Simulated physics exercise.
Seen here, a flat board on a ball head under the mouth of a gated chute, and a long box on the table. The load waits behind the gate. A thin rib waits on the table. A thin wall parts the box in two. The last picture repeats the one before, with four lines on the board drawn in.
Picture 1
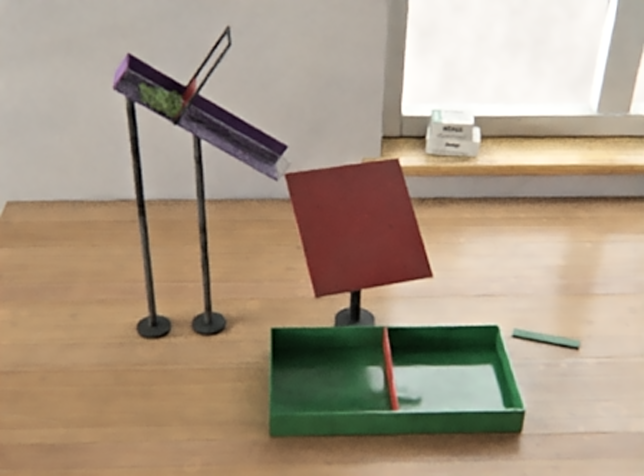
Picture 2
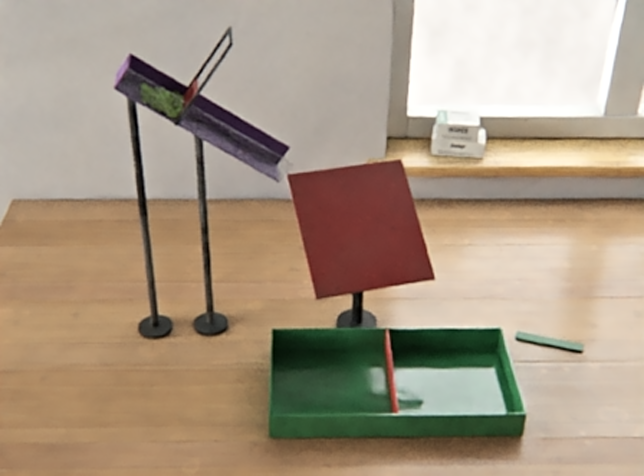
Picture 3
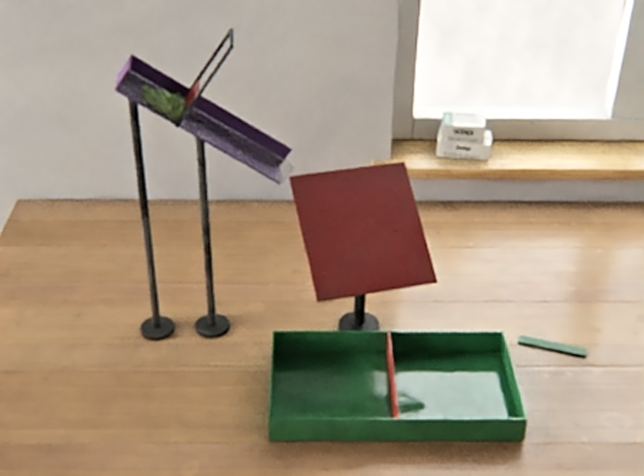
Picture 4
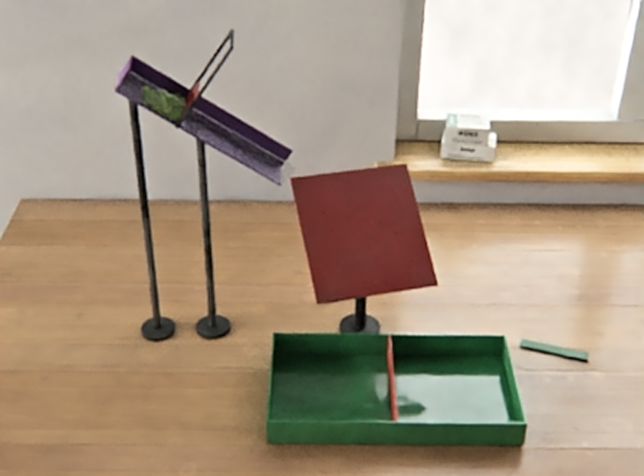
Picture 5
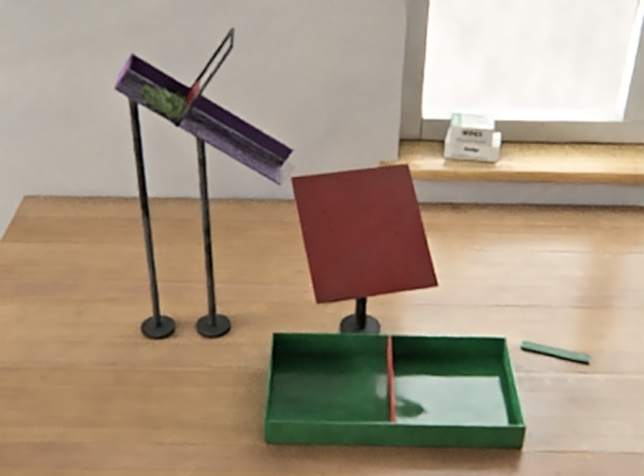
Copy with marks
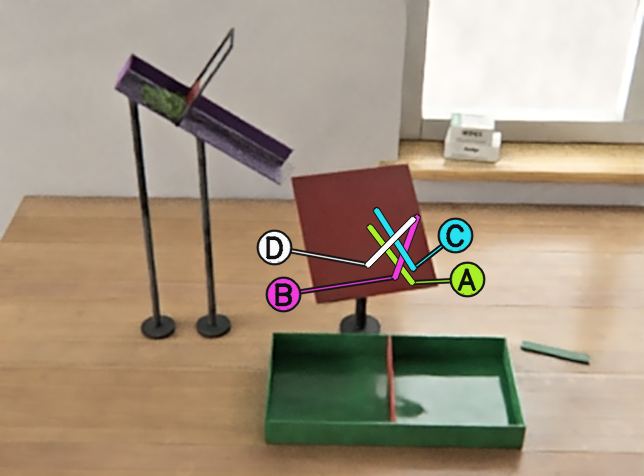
On a wooden table by a window, a purple chute holding green peas behind its gate stood above a tilted red board and a divided green box; only the view shifted slightly.
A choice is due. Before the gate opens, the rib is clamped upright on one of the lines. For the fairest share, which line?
Line B does it best.
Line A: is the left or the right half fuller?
The right half.
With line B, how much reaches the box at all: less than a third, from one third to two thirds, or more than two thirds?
Line B gives more than two thirds.
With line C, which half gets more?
Right.
On the marked copy, line A from (369, 227) to (412, 282); line B from (416, 217) to (395, 277); line C from (376, 210) to (413, 268); line D from (413, 219) to (367, 264).
With A, of what is caught, a small share in the left half, all but a few in the right.
With B, of what is caught, close to half in the left half, close to half in the right.
With C, of what is caught, a small share in the left half, all but a few in the right.
With D, of what is caught, the bulk in the left half, a small share in the right.
